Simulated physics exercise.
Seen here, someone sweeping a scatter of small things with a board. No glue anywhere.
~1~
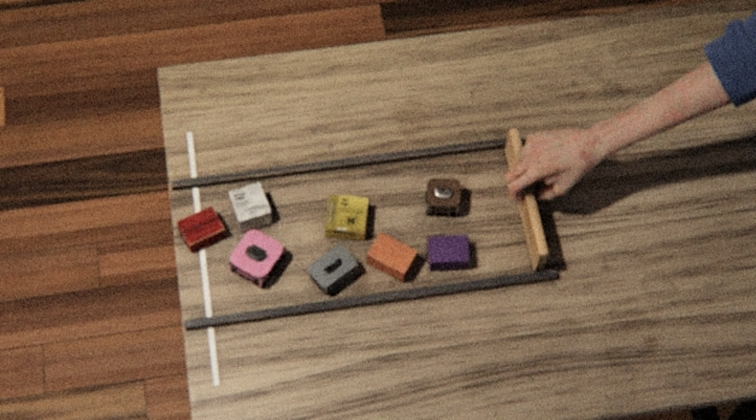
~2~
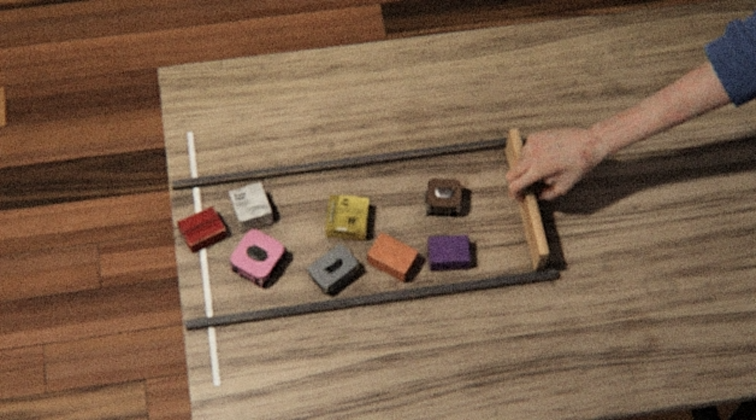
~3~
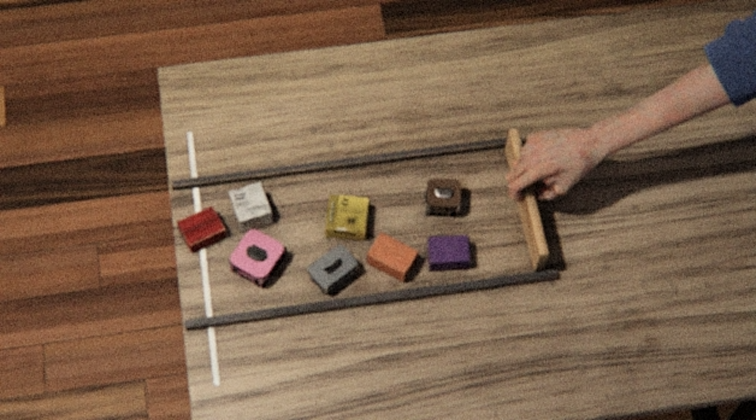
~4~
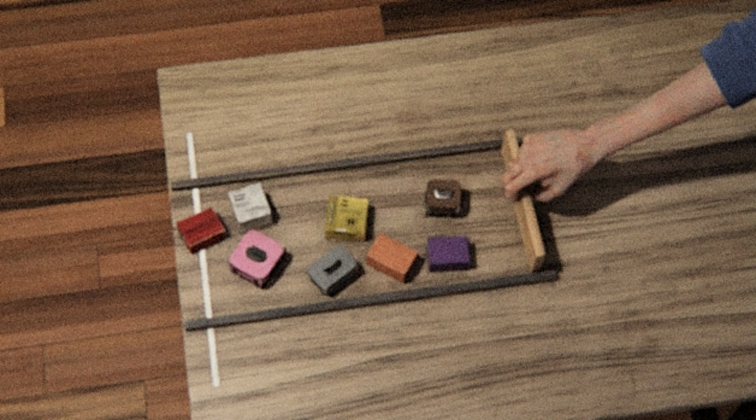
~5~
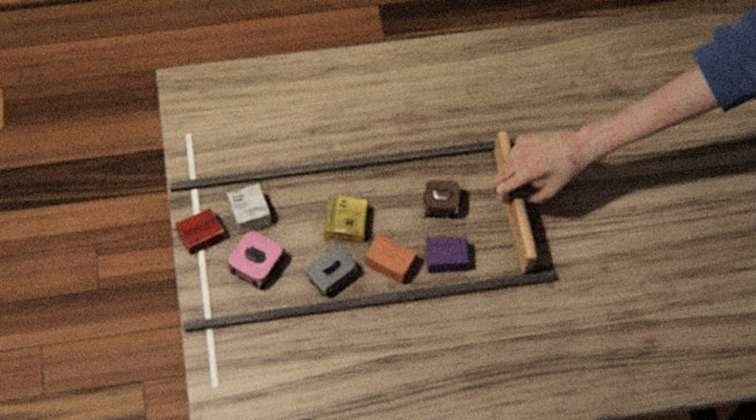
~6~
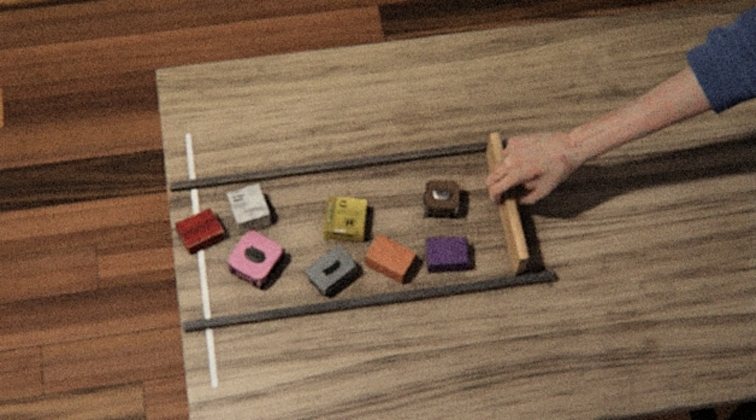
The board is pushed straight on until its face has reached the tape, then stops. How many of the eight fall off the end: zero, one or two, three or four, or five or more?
As it turns out, the number that fall off is five or more.
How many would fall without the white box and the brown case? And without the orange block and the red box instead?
First 3, then 3.
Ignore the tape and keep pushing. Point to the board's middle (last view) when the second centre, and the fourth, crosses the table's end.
Its middle is around (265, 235) and later (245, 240).
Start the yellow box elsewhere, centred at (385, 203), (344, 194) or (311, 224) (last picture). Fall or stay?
In that order, it drops off; stays on; drops off.
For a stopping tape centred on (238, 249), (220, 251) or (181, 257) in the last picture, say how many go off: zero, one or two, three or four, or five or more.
Taking them in turn, either three or four; five or over; 5 or more.
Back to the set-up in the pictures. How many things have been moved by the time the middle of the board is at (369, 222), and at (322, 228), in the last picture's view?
By then 5, and 8.
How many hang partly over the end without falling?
Overhanging: 2.
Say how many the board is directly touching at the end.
It touches 2.
Soon after, none off yet; red box at rest near (200, 231); pink case at rest near (256, 260); white box at rest near (249, 209).
Then, none off yet; red box moved about its own width near (172, 236); pink case moved about its own width near (213, 253); white box moved about its own width near (201, 203).
At rest, the number that fall off is five or more; fallen, orange block, yellow box, grey case, white box, pink case and red box.
